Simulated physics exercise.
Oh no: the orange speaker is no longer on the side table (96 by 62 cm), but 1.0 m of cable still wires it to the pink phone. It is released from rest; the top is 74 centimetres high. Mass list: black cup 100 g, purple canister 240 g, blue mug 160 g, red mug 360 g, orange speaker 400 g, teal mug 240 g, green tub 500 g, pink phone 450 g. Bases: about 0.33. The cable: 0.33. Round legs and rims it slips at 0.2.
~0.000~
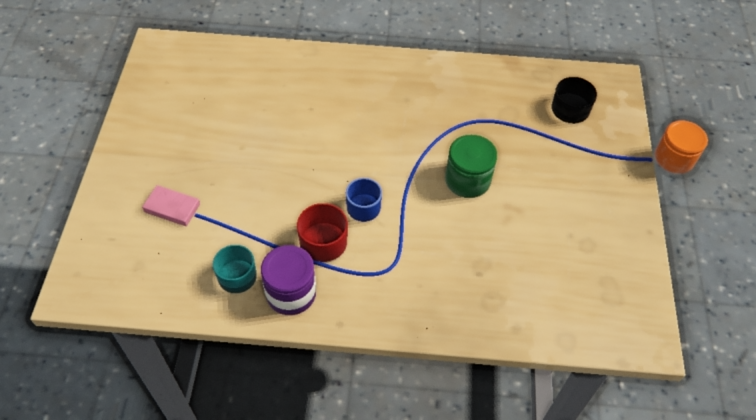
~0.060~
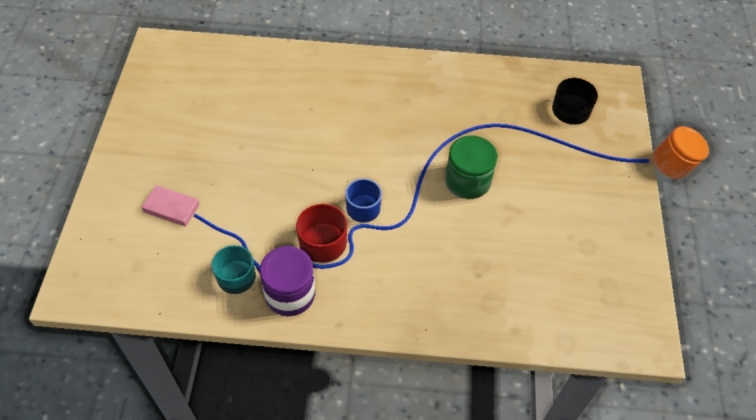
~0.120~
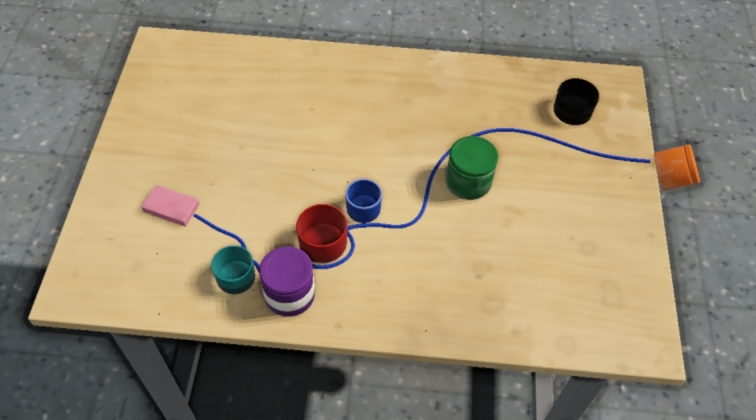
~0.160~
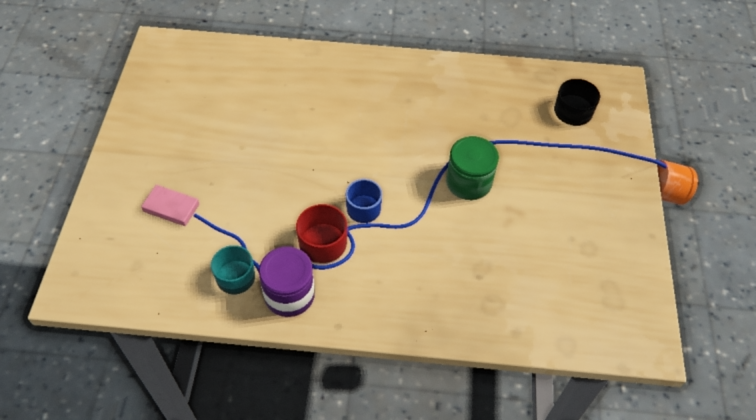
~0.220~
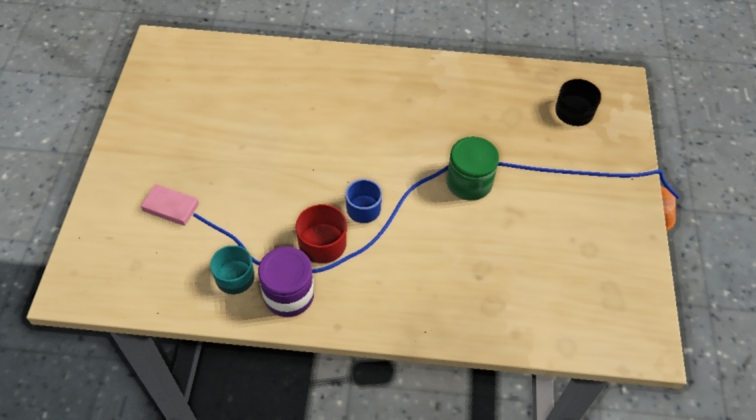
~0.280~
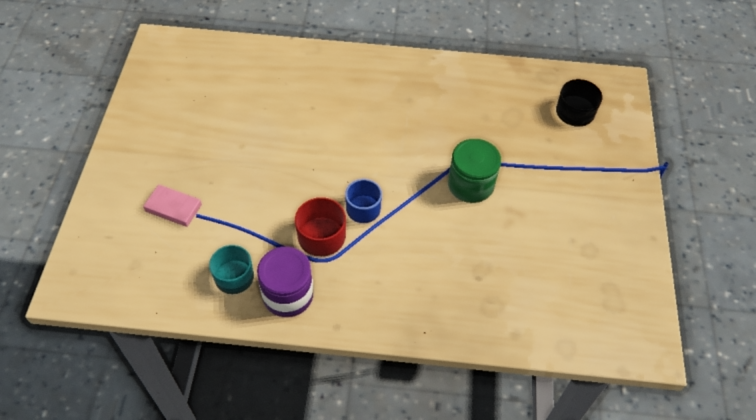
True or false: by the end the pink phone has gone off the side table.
False.
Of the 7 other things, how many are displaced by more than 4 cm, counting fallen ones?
All told, 3.
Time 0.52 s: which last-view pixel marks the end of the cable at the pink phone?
Close to (236, 218) in the last picture.
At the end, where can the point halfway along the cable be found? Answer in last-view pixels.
Around (611, 182).
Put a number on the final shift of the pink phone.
Pink phone: Roughly 20 cm.
By 0.5 s, the cable's tail end at (236, 218); pink phone 7 cm off its start, red mug 11 cm off its start, orange speaker over the edge.
By 0.7 s, the cable's tail end at (276, 211); pink phone 13 cm off its start, red mug 11 cm off its start, orange speaker over the edge.
By 1.0 s, the cable's tail end at (311, 208); pink phone 18 cm off its start at (284, 208), red mug 12 cm off its start at (323, 164), blue mug 6 cm off its start at (366, 163).
By 1.2 s, the cable's tail end at (315, 207); pink phone 19 cm off its start, red mug 12 cm off its start, blue mug 6 cm off its start.
By 2.4 s, the cable's tail end at (315, 207); pink phone 19 cm off its start at (289, 208), red mug 12 cm off its start at (326, 163), blue mug 6 cm off its start at (369, 162), orange speaker over the edge.
